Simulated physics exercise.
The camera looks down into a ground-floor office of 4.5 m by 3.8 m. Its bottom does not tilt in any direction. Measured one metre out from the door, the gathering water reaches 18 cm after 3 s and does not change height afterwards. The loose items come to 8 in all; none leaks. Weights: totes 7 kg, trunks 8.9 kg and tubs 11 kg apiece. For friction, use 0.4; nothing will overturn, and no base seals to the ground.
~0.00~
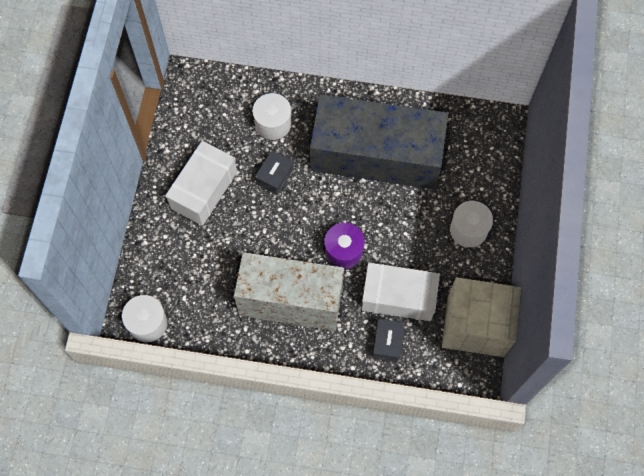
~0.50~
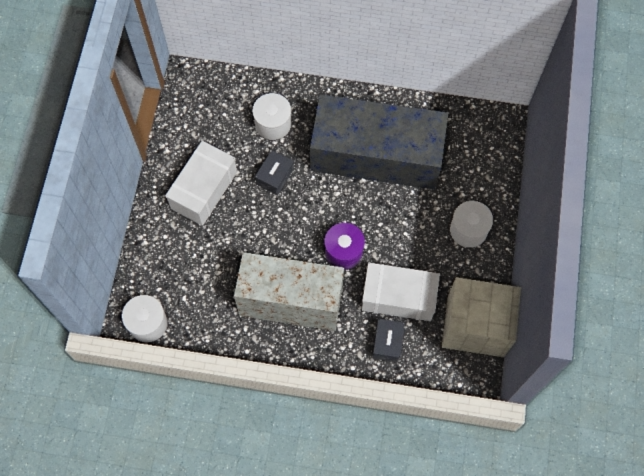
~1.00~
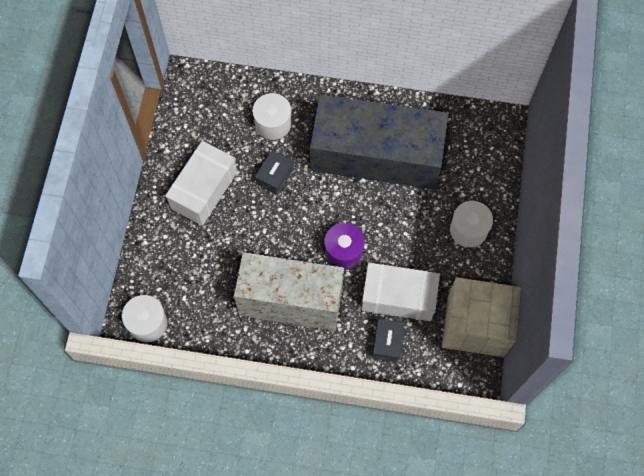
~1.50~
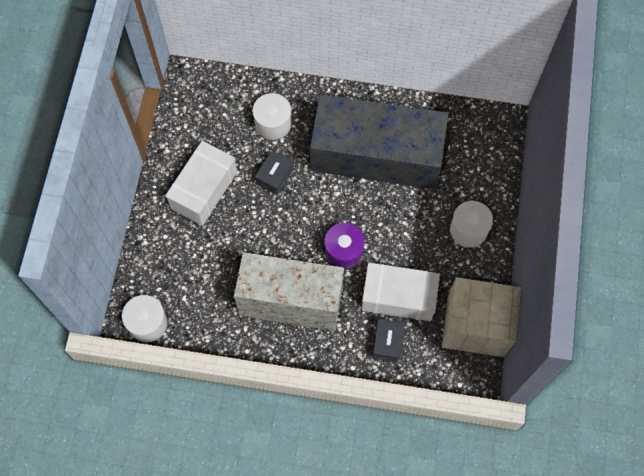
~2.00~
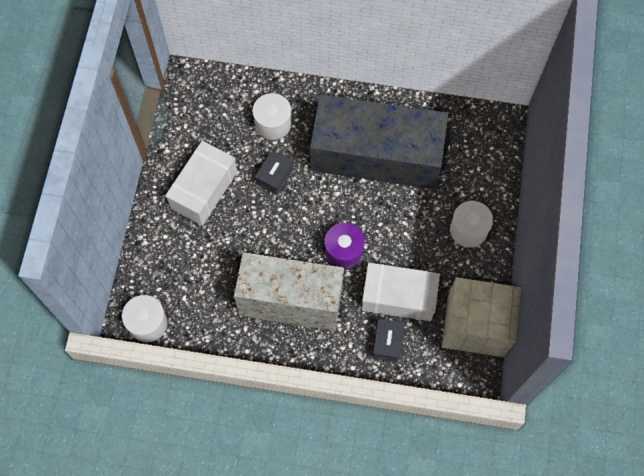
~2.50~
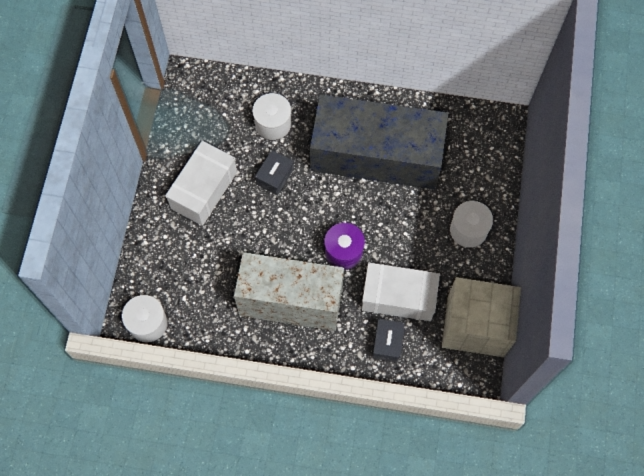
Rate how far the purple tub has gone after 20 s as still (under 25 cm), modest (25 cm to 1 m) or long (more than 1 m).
Modest.
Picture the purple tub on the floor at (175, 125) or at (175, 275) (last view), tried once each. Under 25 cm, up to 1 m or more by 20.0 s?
In turn: It goes a long way; it goes a long way.
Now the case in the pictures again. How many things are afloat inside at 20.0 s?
Just then, the number is 8.
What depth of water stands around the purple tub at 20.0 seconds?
The depth there is around 12 cm.
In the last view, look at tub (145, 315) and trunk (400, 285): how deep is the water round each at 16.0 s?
First roughly 8 cm, second roughly 11 cm.
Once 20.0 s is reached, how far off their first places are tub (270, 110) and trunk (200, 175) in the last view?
First 300 cm, then 100 cm.
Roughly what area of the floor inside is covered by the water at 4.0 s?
Around 4.0 m2 of it.
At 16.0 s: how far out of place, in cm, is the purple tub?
Displacement near 20 cm.
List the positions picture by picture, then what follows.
The first picture shows the purple tub at (345, 241), on the bottom; 0.0 m2 under water; 0 of 8 have shifted.
The second picture shows the purple tub at (345, 241), on the bottom; 0.0 m2 under water; 0 of 8 have shifted.
The third picture shows the purple tub at (345, 241) rests on the ground; 0.0 m2 under water; 0 of 8 have shifted.
The fourth picture shows the purple tub at (345, 241), on the bottom; 0.0 m2 under water; 0 of 8 have shifted.
The fifth picture shows the purple tub at (345, 241) rests on the ground; water covers 0.1 m2; 0 of 8 have shifted.
The sixth picture shows the purple tub at (345, 241) rests on the ground; water covers 0.6 m2; 0 of 8 have shifted.
After 4.0 s the purple tub is near (345, 241), 0.0 m from its start, aground; 0 afloat.
After 9.0 s the purple tub is near (369, 248), 0.3 m from its start, aground; 2 afloat.
After 16.0 s the purple tub is near (328, 248), 0.2 m from its start, afloat; 8 afloat.
After 20.0 s the purple tub is near (369, 206), 0.5 m from its start, afloat; 8 afloat.
